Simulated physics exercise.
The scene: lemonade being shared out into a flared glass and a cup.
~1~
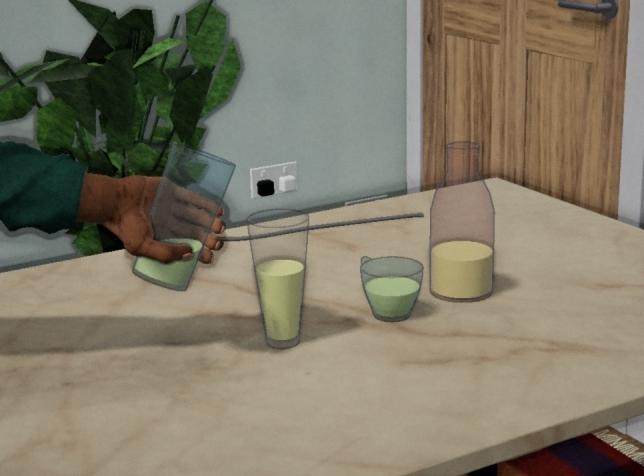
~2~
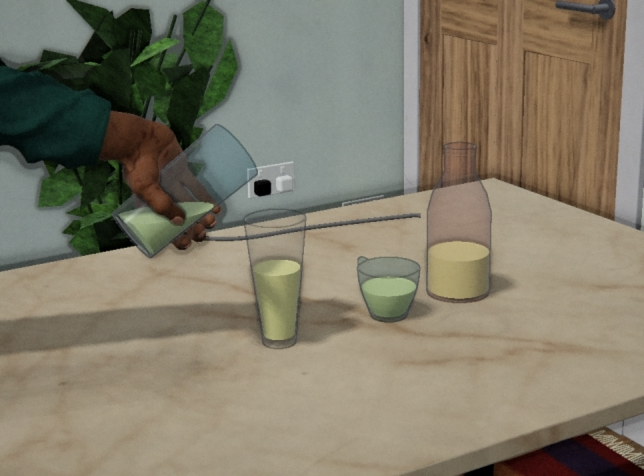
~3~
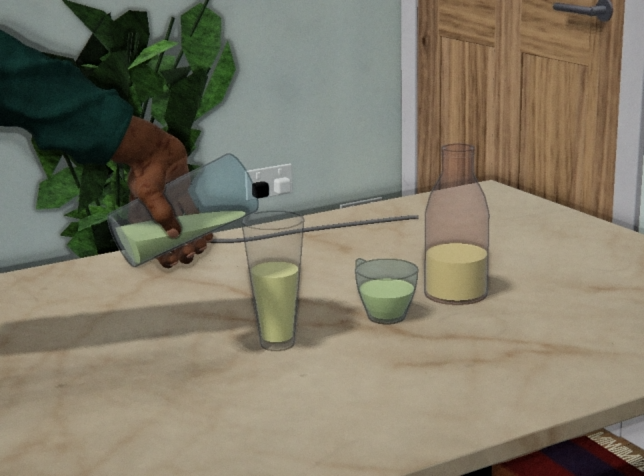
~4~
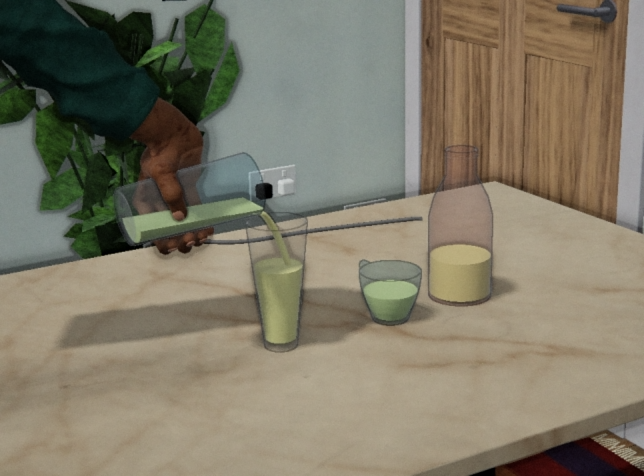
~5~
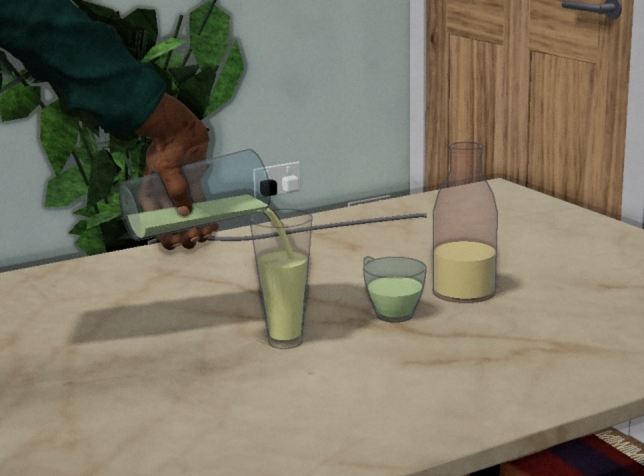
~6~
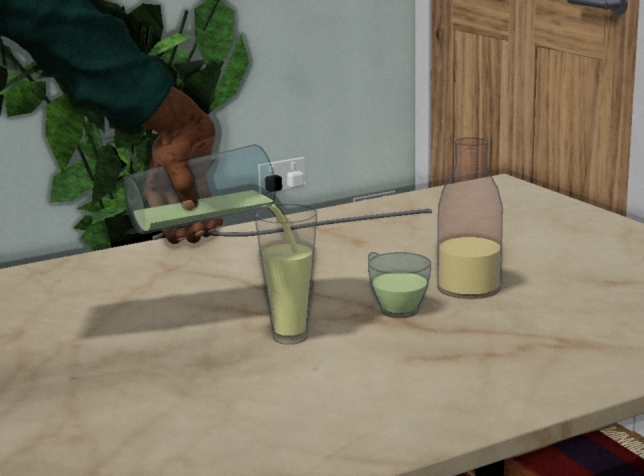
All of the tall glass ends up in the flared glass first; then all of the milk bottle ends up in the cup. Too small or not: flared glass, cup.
Flared glass: No; cup: Yes, too small.
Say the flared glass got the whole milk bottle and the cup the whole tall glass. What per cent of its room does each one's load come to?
First 120 %, second 90 %.
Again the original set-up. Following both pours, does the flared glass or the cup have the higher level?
It stands higher in the flared glass.
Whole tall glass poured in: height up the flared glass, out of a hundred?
Close to 80 in every hundred of its height.
A moment on, the flared glass is about three quarters full.
When it is over, the flared glass is about three quarters full; the cup is full to the brim and overflowed.
